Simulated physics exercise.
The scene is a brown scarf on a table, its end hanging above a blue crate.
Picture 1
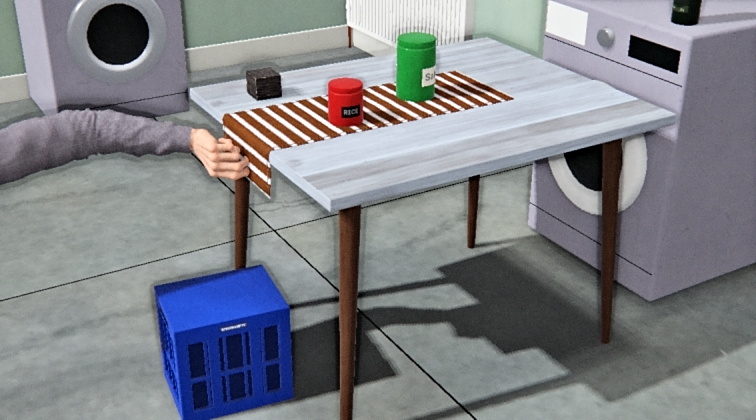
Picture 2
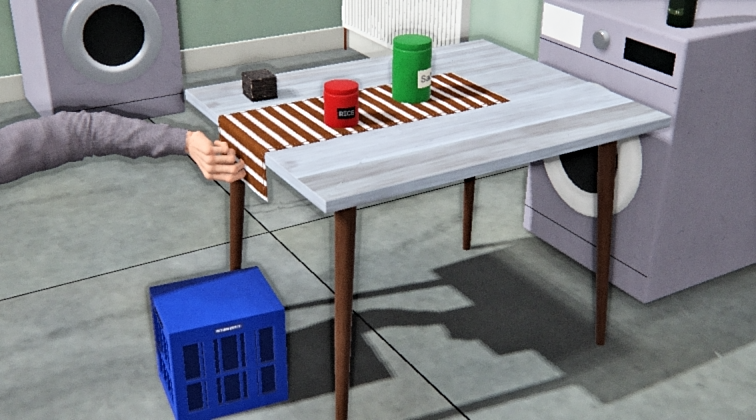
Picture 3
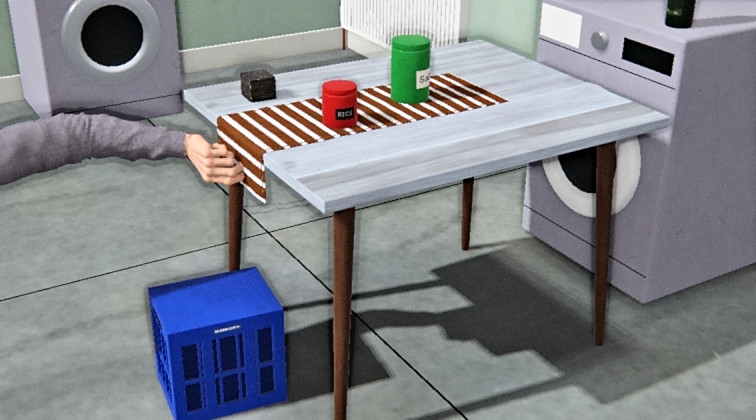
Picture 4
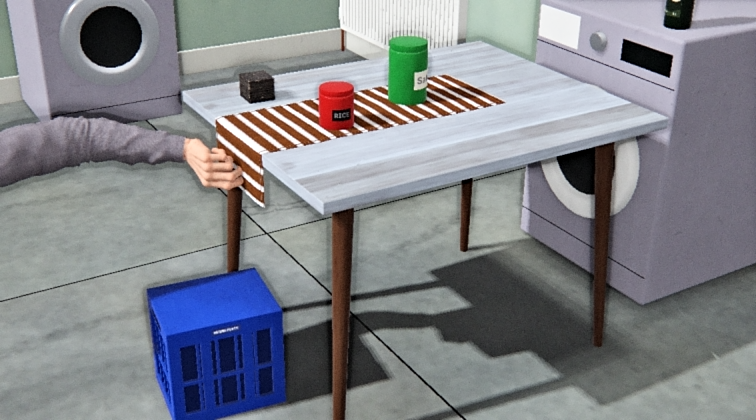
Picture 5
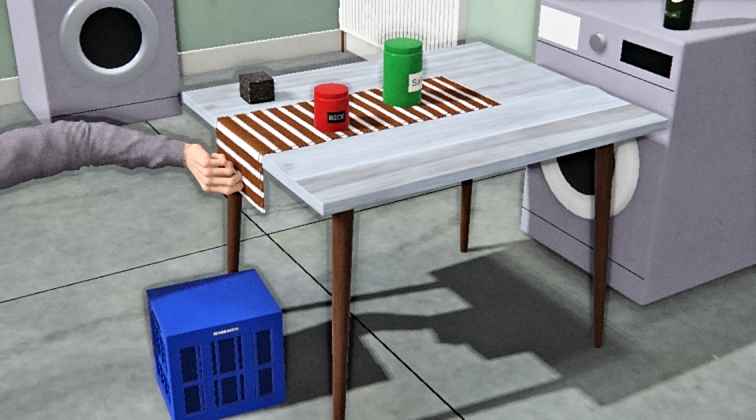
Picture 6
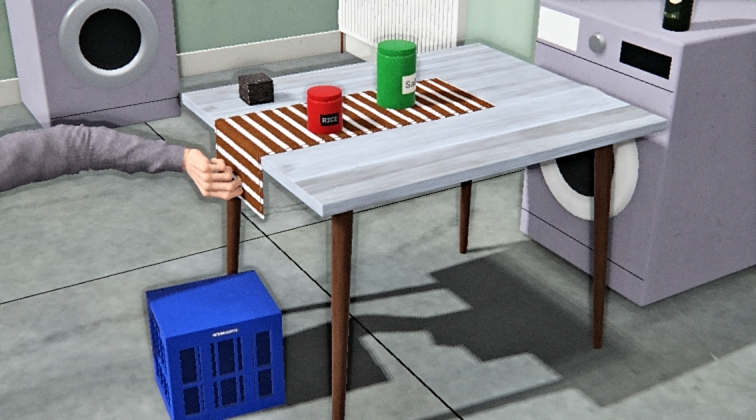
Laundry room, a hand slowly drawing a striped brown cloth leftward over a table edge, red jar and green canister riding along.
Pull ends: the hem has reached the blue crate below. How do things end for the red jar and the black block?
They end like this: The red jar has gone over, the black block is still on top.
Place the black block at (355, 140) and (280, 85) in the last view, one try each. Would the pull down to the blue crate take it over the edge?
So, try one: It never leaves the top; try two: It never leaves the top.
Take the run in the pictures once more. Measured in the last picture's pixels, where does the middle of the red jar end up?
When everything settles, look roughly at (207, 280).
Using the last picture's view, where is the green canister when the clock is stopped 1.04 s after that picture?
At that time its middle is at (339, 84) in the last view.
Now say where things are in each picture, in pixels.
In the first frame, scarf end (271, 199); red jar (346, 83); black block (263, 73); green canister (417, 37); top of the crate (211, 312).
In the second frame, scarf end (268, 201), far hem (511, 101); black block (259, 74); black block stands beside the cloth.
In the third frame, scarf end (266, 202); red jar (340, 85).
In the fourth frame, scarf end (264, 207), far hem (506, 103); black block (257, 76).
In the fifth frame, scarf end (264, 213); red jar (331, 88).
In the sixth frame, scarf end (264, 219), far hem (496, 107); red jar (325, 91); black block (256, 78); top of the crate (203, 318).
Then, 0.40 s after the last picture, hem going down; jar carried along near (302, 114); block unmoved.
Then, 1.04 s after the last picture, hem going down; jar carried along near (261, 122); block unmoved.
Then, 1.66 s after the last picture, hem on the crate; jar down below near (207, 280); block unmoved.
At rest, hem on the crate; jar down below near (207, 280); block unmoved. The red jar falls off and the black block remains up there.
